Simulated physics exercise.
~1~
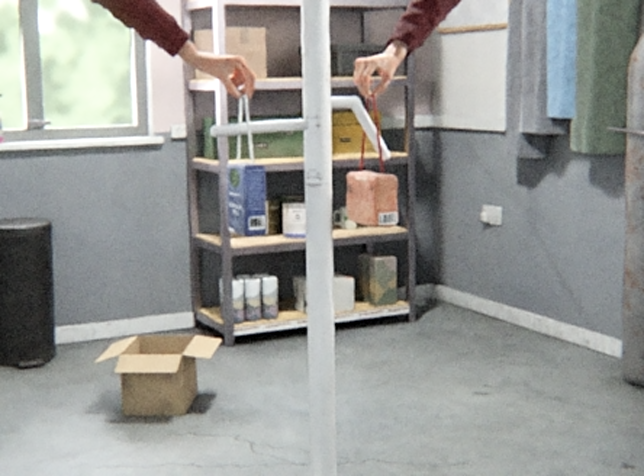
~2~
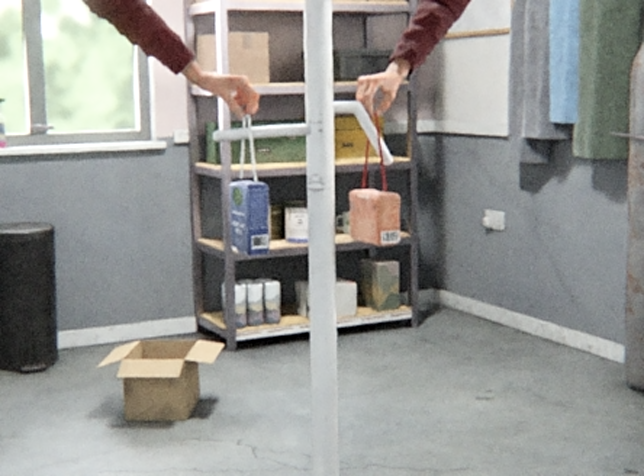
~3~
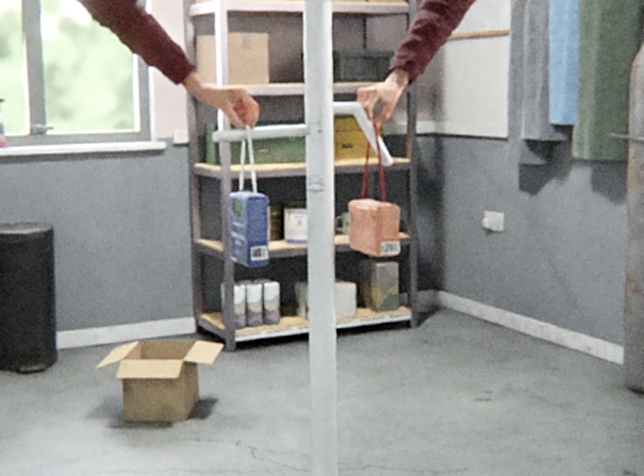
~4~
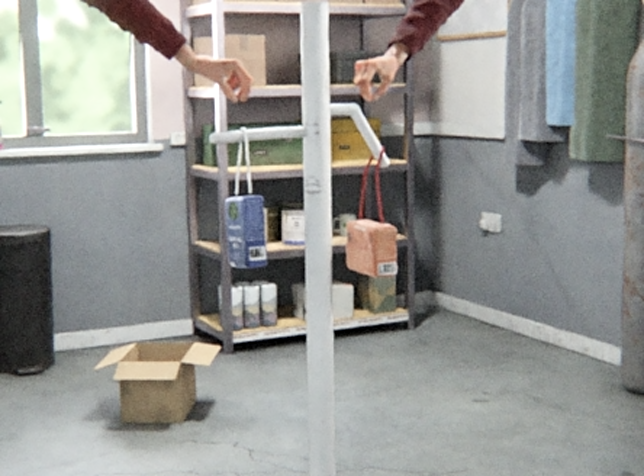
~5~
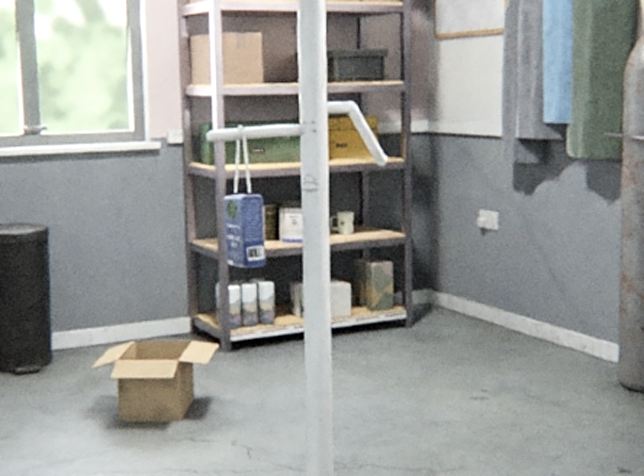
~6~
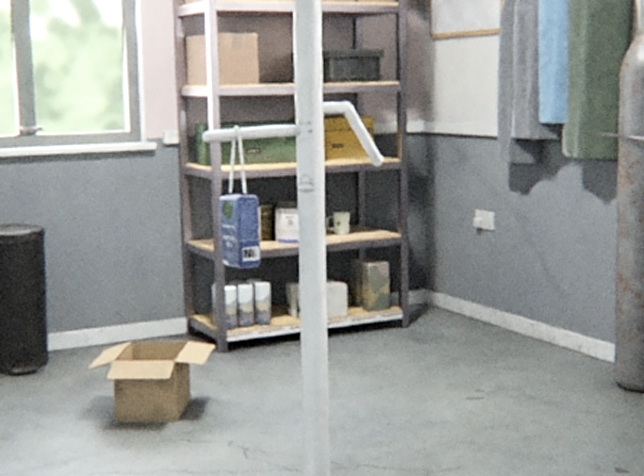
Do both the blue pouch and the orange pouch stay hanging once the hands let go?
No, only the blue pouch stays hanging on the left arm. The orange pouch comes off the sloping right arm and falls.
